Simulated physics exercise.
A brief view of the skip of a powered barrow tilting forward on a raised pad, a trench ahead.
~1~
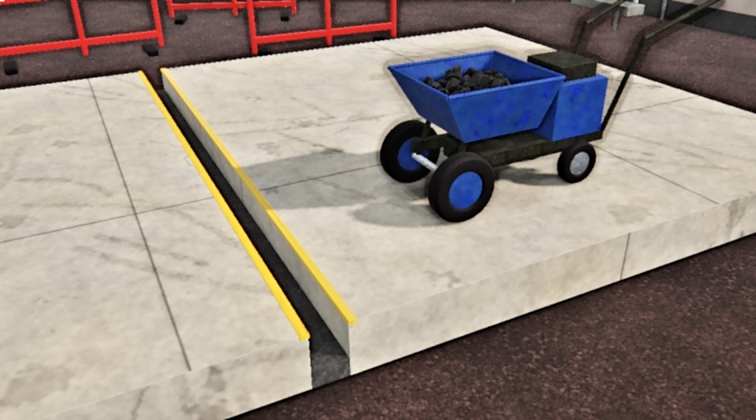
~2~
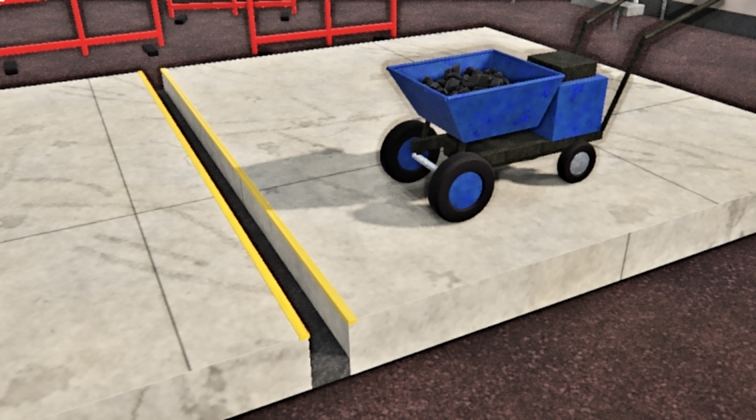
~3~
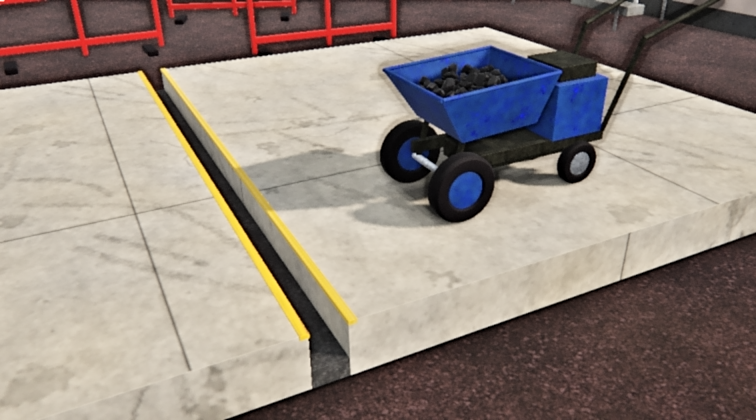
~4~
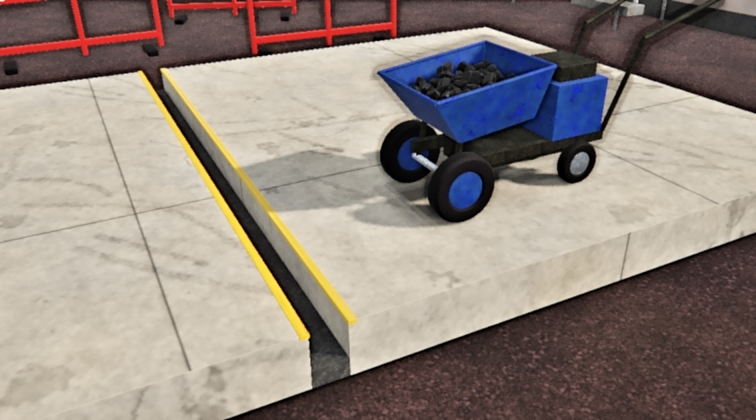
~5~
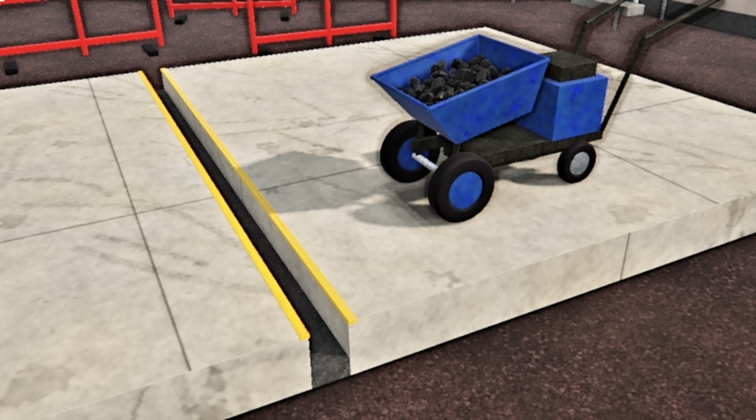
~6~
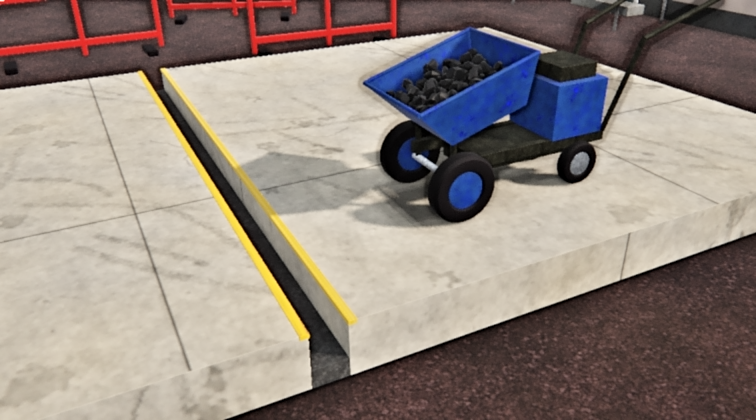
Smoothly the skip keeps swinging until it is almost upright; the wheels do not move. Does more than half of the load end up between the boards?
Predicted result: Mostly out.
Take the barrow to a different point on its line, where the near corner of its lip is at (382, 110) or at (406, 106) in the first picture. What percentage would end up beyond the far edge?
20 % and 0 %.
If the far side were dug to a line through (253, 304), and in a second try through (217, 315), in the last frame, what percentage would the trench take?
First try: About 20 %; second try: About 20 %.
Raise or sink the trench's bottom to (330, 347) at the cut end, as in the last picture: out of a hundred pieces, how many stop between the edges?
That would give roughly 20 percent.
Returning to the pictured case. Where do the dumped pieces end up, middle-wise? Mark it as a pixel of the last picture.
It settles centred around (317, 224).
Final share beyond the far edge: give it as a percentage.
Share: Near 0 %.
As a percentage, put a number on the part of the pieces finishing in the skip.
Around 25 per cent.
Shortly afterwards, skip tipped steeply; the whole lot in the skip.
Next, skip tipped right over; the bulk in the skip; a little short of the trench; only a few falling.
Some moments later, skip tipped right over; near a third in the skip; near half short of the trench; a little in or heaped over the trench.
In the end, skip tipped right over; near a quarter in the skip; near half short of the trench; near a quarter in or heaped over the trench; none at all beyond it.
